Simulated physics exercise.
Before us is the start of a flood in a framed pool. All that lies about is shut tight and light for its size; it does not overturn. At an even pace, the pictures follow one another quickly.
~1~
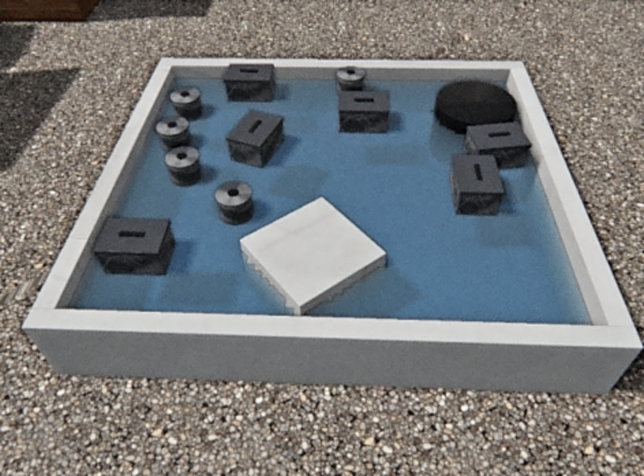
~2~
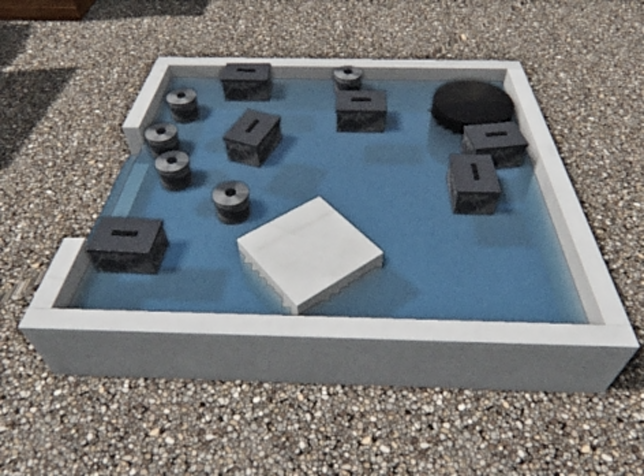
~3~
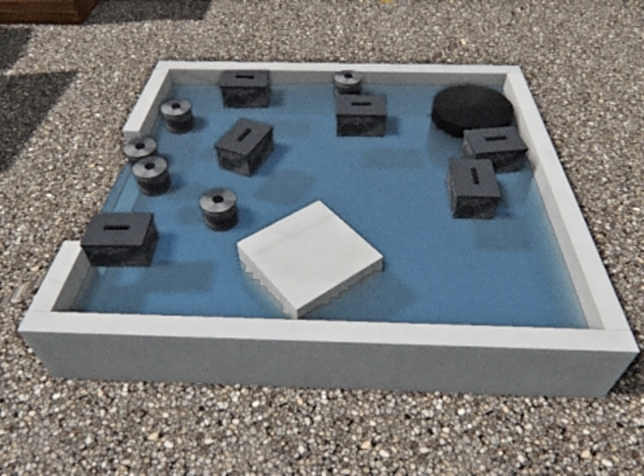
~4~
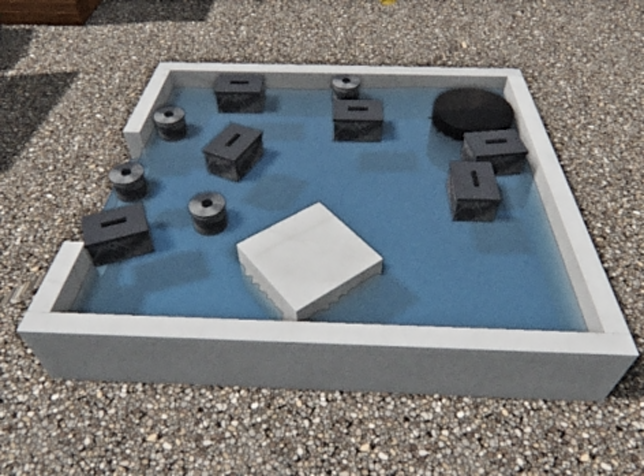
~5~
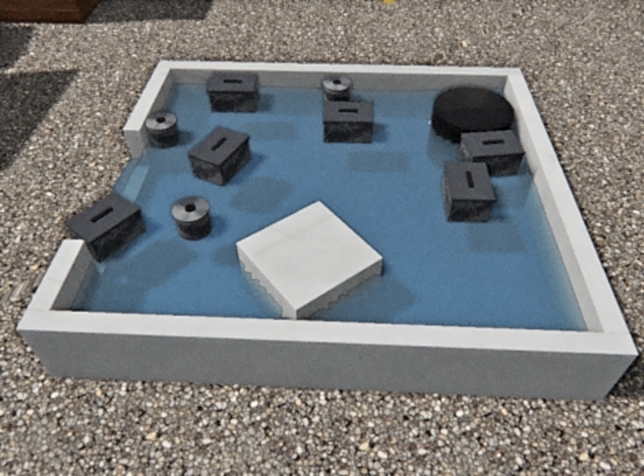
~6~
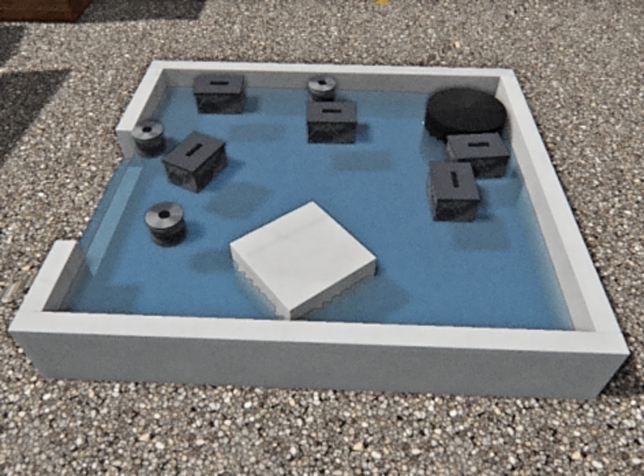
In a framed pool, the left wall opens and floating dark blocks and cylinders drift left.
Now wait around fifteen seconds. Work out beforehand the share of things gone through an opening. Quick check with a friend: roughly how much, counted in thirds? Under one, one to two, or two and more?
The amount is two thirds and upward.
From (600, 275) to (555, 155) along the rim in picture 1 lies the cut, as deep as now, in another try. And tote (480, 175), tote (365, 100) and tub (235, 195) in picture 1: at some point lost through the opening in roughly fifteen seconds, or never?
In the order given: Flushed out, flushed out, flushed out.
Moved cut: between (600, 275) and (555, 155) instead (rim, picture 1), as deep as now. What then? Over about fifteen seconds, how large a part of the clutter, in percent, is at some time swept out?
Close to 50 %, I think.
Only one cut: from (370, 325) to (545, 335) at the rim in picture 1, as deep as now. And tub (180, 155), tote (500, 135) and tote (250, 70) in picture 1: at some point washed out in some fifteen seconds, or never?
Ordered result: Retained / exited / retained.
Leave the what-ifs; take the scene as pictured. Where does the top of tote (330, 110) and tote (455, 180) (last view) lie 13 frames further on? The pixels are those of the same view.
Approximately (244, 126), then (392, 167).
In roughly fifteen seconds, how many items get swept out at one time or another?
I get 8.
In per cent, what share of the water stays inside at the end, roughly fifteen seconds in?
Estimate: About 48 %.
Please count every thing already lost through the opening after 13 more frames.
6.
A moment on, 4 of 11 are out; 7 afloat.
Next, 6 of 11 are out; 5 afloat.
Later, 7 of 11 are out; 4 afloat.
In the end, 8 of 11 are out; 3 afloat.
